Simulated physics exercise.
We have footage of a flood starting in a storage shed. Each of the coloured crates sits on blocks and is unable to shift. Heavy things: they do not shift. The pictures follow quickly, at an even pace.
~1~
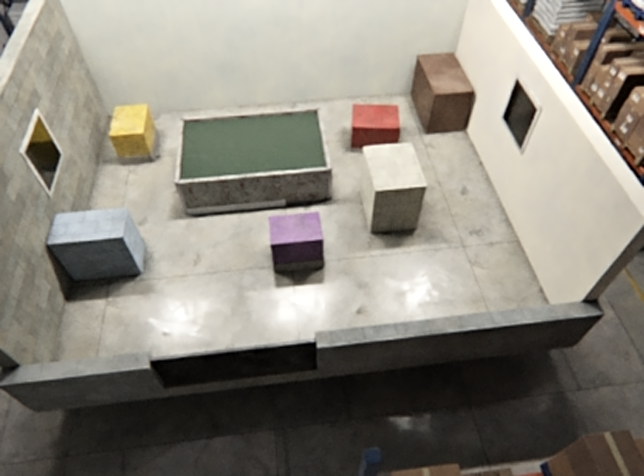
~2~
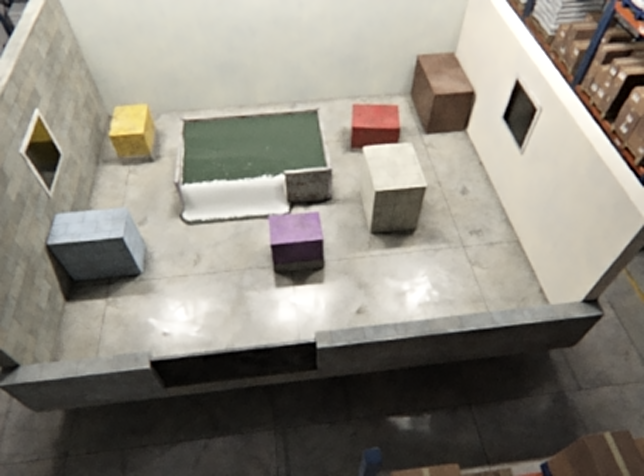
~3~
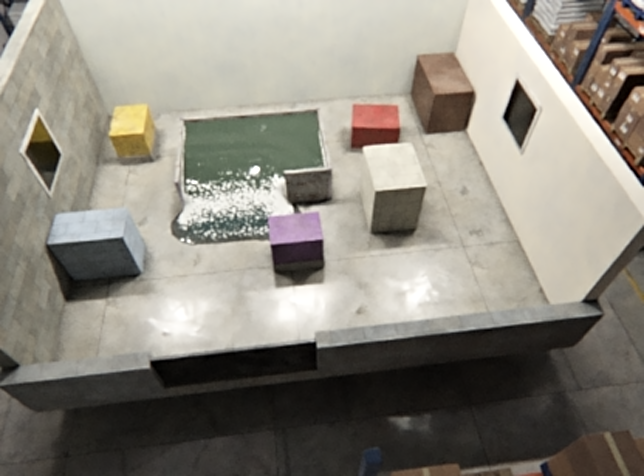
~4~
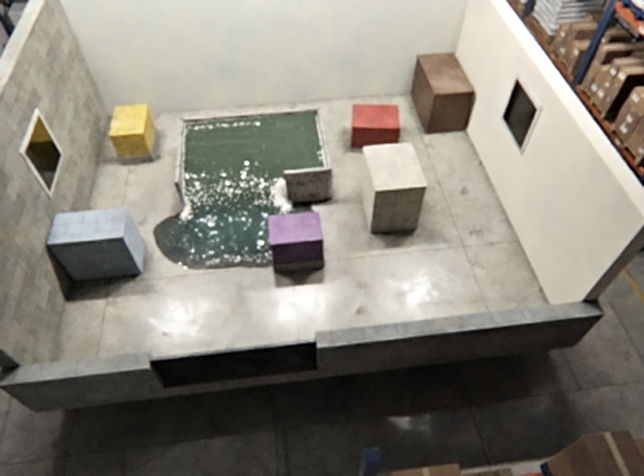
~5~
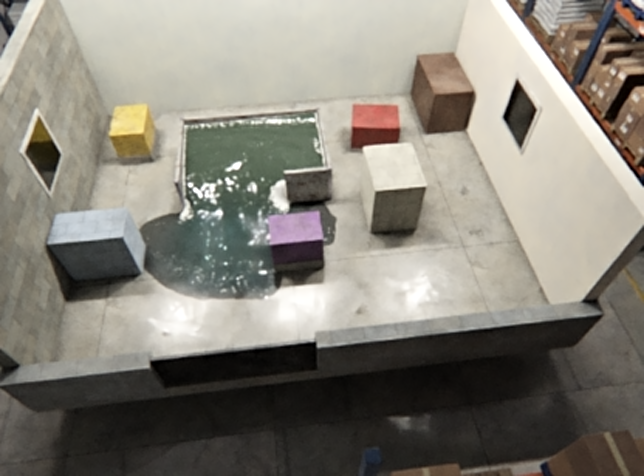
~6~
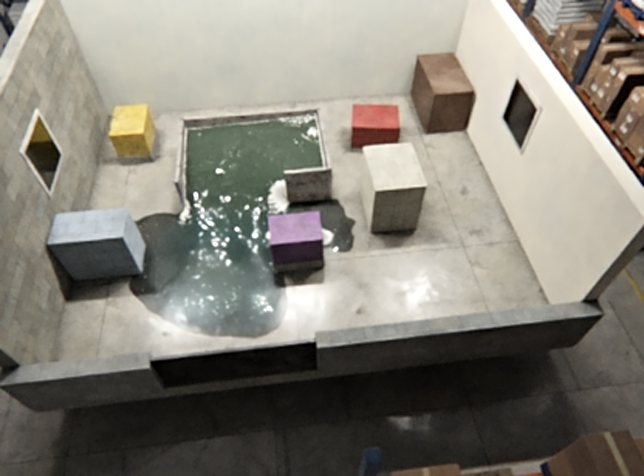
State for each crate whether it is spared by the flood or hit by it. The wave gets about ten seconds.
The yellow crate is never reached; the red crate is reached; the purple crate is reached.
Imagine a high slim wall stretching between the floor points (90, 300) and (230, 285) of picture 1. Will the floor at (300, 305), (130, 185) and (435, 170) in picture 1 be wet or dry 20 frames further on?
One by one: Soaked, soaked, spared.
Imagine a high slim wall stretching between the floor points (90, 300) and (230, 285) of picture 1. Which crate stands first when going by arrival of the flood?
That would be the purple-painted one.
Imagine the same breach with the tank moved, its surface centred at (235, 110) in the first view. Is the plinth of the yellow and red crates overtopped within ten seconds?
I reckon the yellow one is unharmed, while the red one is overrun.
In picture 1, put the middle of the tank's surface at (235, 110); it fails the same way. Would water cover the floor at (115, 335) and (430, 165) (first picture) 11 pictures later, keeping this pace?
The first spot is inundated and the second is not reached.
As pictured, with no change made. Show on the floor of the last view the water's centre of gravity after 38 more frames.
Point: (279, 248).
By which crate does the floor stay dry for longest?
The answer here is the yellow one.
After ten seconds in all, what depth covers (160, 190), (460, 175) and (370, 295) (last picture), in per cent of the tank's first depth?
In order: About 6, 10 and 10 in a hundred.
A moment on, water covers 30 % of the floor; the yellow crate not reached, the red crate not reached, the purple crate water round its plinth.
Next, water covers 40 % of the floor; the yellow crate not reached, the red crate water round its plinth, the purple crate water round its plinth.
Then, water covers 60 % of the floor; the yellow crate not reached, the red crate water round its plinth, the purple crate water round its plinth.
Later, water covers 80 % of the floor; the yellow crate water round its plinth, the red crate water round its plinth, the purple crate water round its plinth.
In the end, water covers 100 % of the floor; the yellow crate stayed above the water, the red crate was topped, the purple crate was topped.
